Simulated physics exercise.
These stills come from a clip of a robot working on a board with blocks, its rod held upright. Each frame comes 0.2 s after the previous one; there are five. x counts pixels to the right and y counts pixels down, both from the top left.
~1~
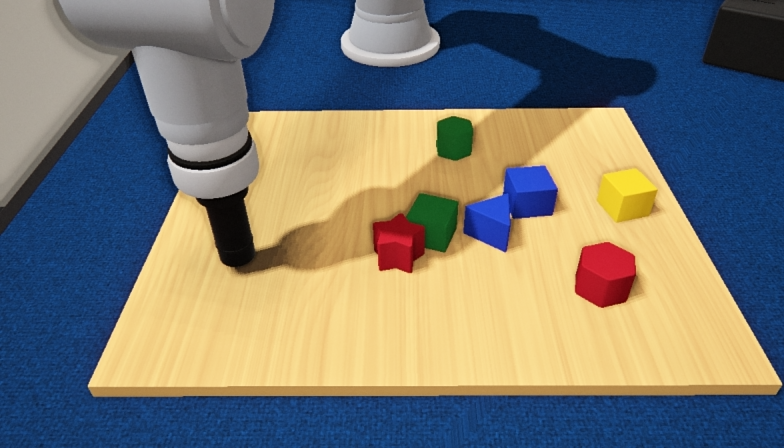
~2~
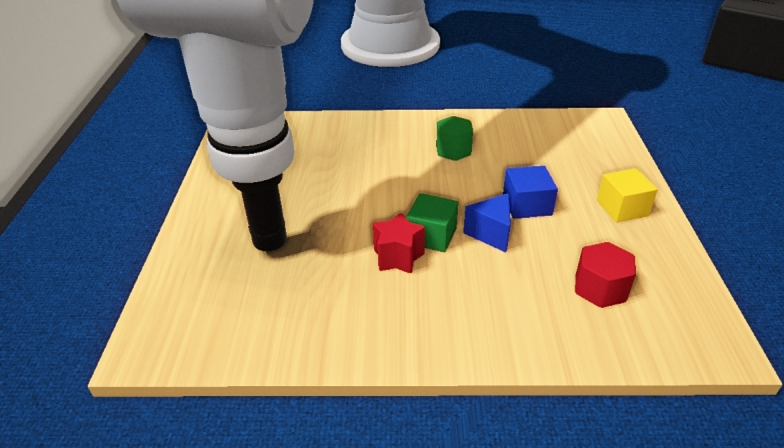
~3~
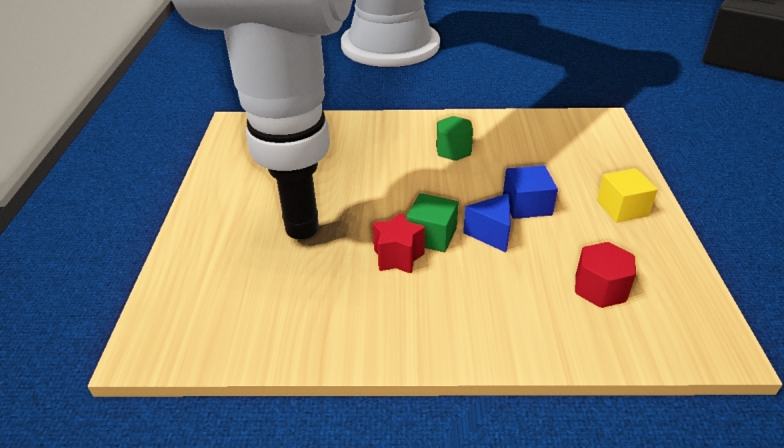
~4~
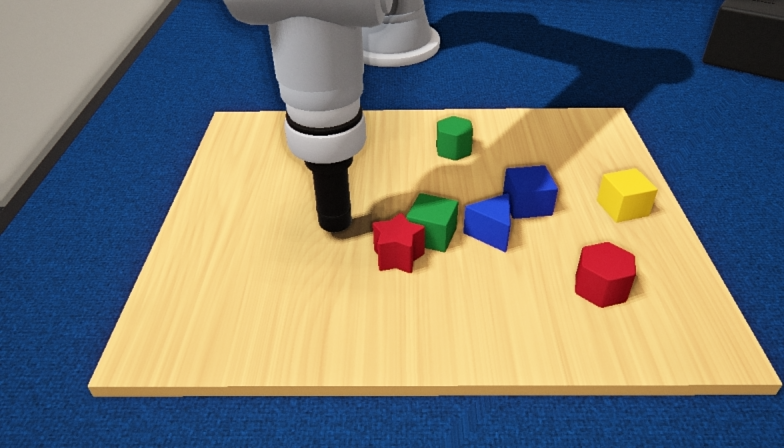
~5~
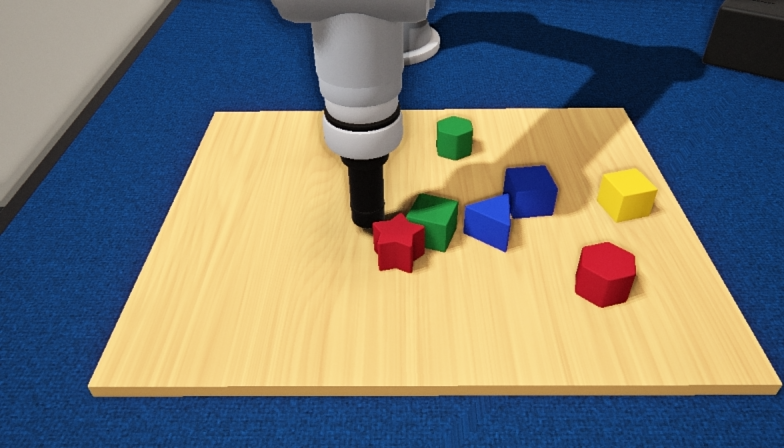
A robot arm moves its black rod right across the board, nearing the red star block.
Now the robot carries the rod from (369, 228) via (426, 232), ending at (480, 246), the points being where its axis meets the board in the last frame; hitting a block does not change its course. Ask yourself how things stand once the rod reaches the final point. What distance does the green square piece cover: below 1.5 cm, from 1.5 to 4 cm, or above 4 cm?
Over 4 cm.
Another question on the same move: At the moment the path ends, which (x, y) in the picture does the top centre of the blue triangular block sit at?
I predict (558, 207).
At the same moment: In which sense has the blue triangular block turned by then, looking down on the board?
Spin direction: Clockwise.
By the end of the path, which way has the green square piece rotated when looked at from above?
Its rotation is counterclockwise.
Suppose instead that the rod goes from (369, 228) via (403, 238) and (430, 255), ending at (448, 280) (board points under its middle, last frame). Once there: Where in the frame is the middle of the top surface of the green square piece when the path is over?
The middle of the upper face of the green square piece will lie at about (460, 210) in the picture.
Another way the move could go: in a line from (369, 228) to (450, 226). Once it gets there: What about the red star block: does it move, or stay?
It will be resting on its spot.
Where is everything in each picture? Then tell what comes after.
Rod's lower end at (238, 256); red star block at (398, 229); green square piece at (433, 208); blue triangular block at (495, 207); blue square piece at (532, 178), in the first picture.
Rod at (270, 241); blocks still, in the second picture.
Rod at (302, 230); blocks still, in the third picture.
Rod at (335, 223); blocks still, in the fourth picture.
Rod at (368, 219); red star block at (398, 229); green square piece at (433, 208); blue triangular block at (495, 207); blue square piece at (532, 178), in the fifth picture.
The first path, step by step. One third of the way, rod at (407, 221); red star block at (401, 230), turned 15° clockwise; green square piece at (445, 208).
Two thirds of the way, rod at (446, 225); red star block at (402, 230), turned 25° clockwise; green square piece at (485, 205), turned 35° anticlockwise; blue triangular block at (525, 208), turned 40° clockwise.
At the end, rod at (481, 237); red star block at (402, 230), turned 25° clockwise; green square piece at (521, 212), turned 50° anticlockwise; blue triangular block at (558, 207), turned 25° clockwise; blue square piece still.
